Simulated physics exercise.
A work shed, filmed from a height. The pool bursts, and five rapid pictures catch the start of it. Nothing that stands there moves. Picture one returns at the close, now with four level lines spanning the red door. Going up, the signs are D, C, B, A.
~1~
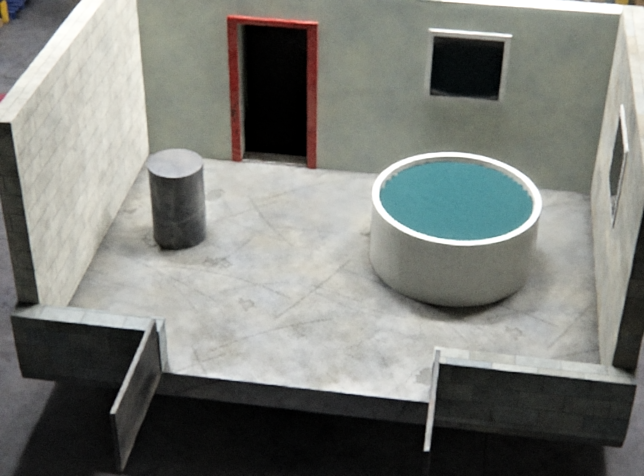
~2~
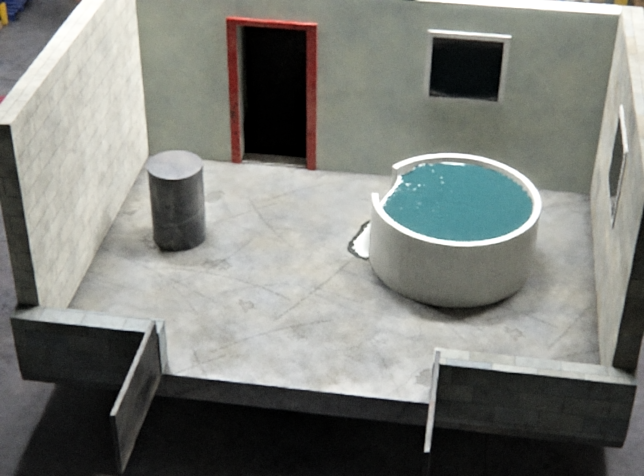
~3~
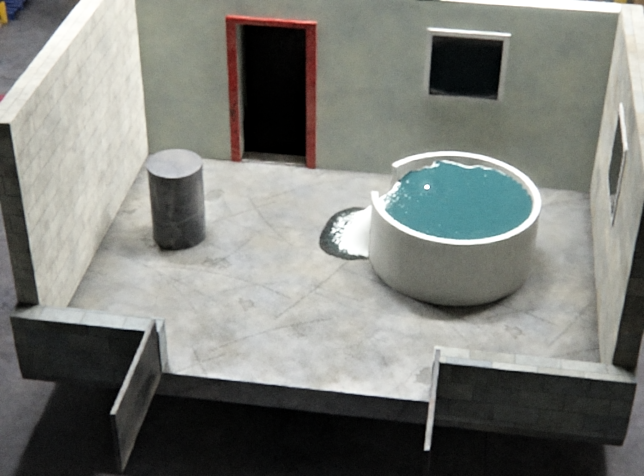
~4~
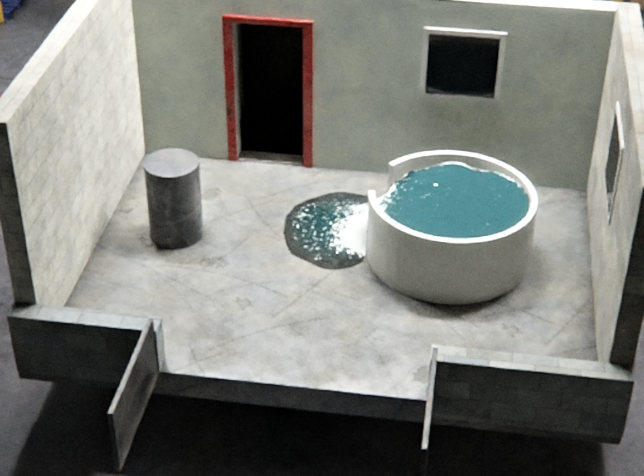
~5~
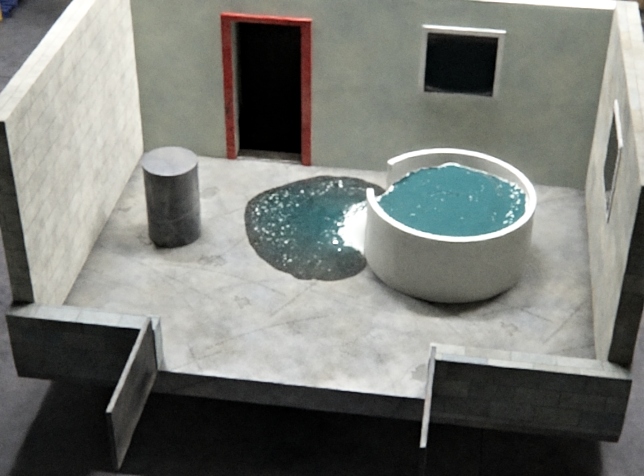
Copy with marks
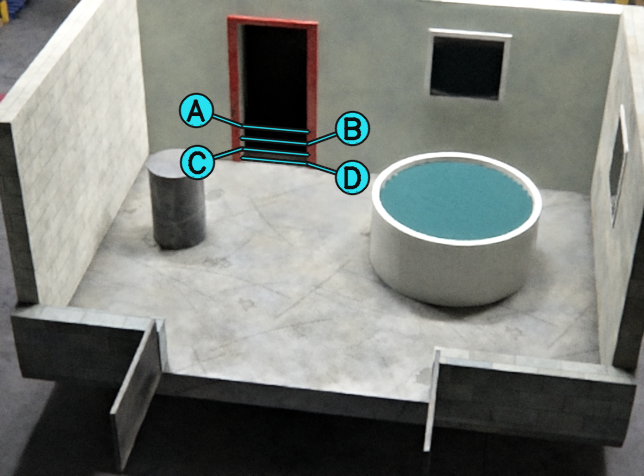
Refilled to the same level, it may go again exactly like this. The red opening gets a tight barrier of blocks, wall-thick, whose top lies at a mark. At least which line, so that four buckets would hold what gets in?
Use mark C.
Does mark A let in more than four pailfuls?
No.
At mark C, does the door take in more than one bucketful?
No, it does not.
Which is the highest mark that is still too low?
That would be D.
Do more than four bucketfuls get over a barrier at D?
Yes.
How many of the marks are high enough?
Three.
On the marked copy, A at (274, 128); B at (274, 141); C at (274, 151); D at (274, 160); from the bottom up D, C, B, A.
For mark A, nothing gets over.
For mark B, nothing gets over.
For mark C, a splash gets over, under a bucket.
For mark D, some 25 bucketfuls get in.
